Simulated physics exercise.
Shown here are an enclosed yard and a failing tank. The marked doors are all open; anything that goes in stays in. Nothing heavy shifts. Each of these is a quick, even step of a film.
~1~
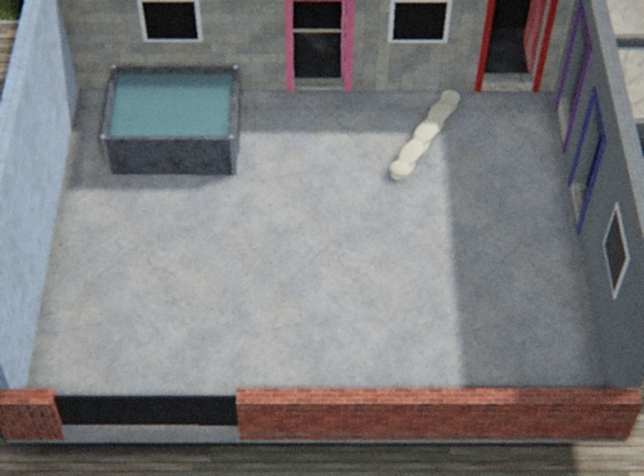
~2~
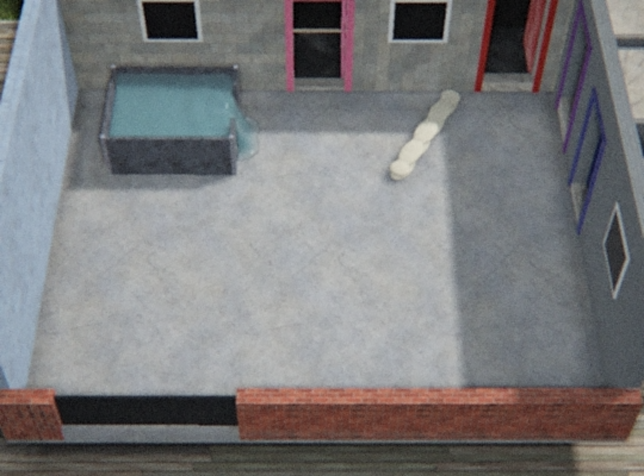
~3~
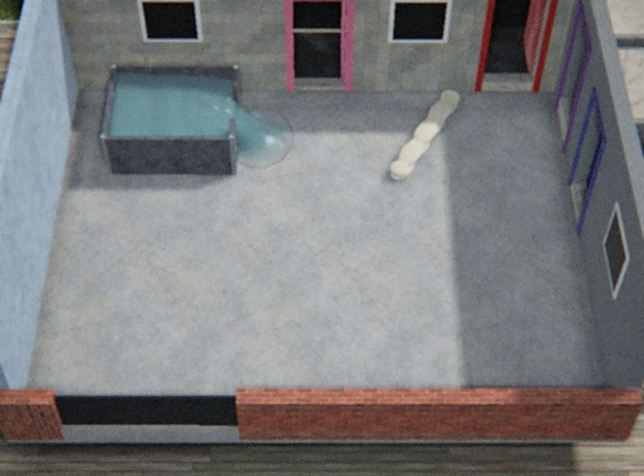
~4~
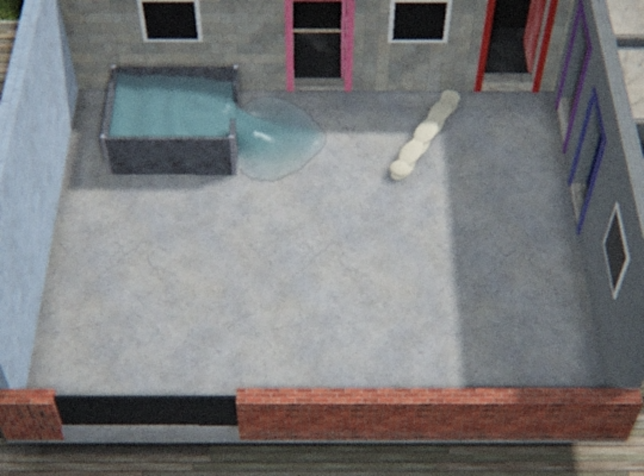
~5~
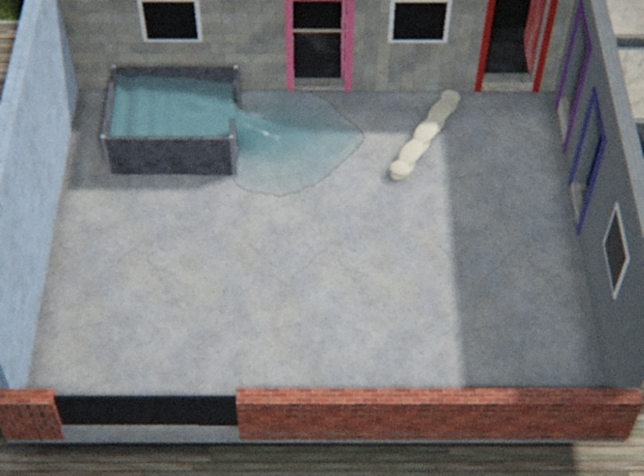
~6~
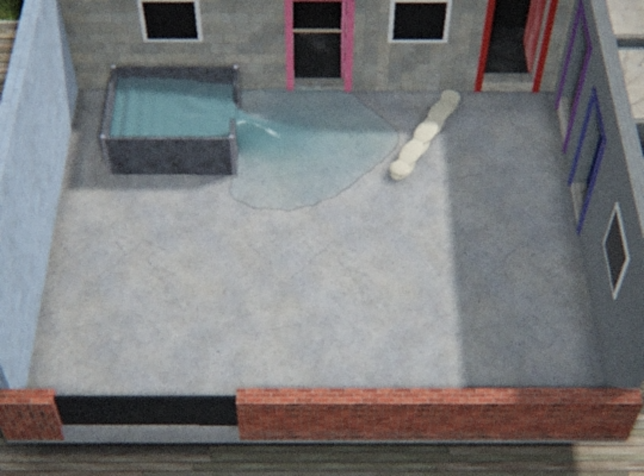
Water pours from the right side of a tank and spreads across the enclosed yard's floor.
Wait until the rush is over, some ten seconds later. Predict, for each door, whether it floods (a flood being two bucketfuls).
In the end blue door: Limit not exceeded. Pink door: Limit exceeded. Red door: Limit not exceeded. Purple door: Limit not exceeded.
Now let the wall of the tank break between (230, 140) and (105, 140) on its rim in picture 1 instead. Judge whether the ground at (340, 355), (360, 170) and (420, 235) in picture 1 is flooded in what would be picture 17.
One by one: Waterlogged; unsoaked; unsoaked.
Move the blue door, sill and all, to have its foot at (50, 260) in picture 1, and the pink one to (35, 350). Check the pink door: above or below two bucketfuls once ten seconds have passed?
The pink one falls short.
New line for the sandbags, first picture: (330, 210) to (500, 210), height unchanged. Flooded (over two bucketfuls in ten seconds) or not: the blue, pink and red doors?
Here's how it plays out: The blue door gets swamped, the pink door gets swamped, the red door survives it.
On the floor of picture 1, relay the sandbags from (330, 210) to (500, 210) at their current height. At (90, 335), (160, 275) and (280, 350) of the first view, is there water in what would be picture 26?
Taking the spots in turn: Untouched, untouched and untouched.
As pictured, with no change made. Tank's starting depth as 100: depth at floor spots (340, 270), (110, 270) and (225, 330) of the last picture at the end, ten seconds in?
Going place by place: 2 %, 0 % and 2 %.
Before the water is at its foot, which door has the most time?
That would be the door marked blue.
A moment on, water covers 20 % of the floor; the blue door not reached, the pink door under two buckets in, the red door not reached, the purple door not reached.
Next, water covers 35 % of the floor; the blue door not reached, the pink door over two buckets in, the red door wet at the sill, nothing in, the purple door wet at the sill, nothing in.
Then, water covers 45 % of the floor; the blue door wet at the sill, nothing in, the pink door over two buckets in, the red door wet at the sill, nothing in, the purple door wet at the sill, nothing in.
Later, water covers 55 % of the floor; the blue door wet at the sill, nothing in, the pink door far over two buckets in, the red door wet at the sill, nothing in, the purple door wet at the sill, nothing in.
In the end, water covers 70 % of the floor; the blue door wet at the sill, nothing in, the pink door far over two buckets in, the red door wet at the sill, nothing in, the purple door wet at the sill, nothing in.
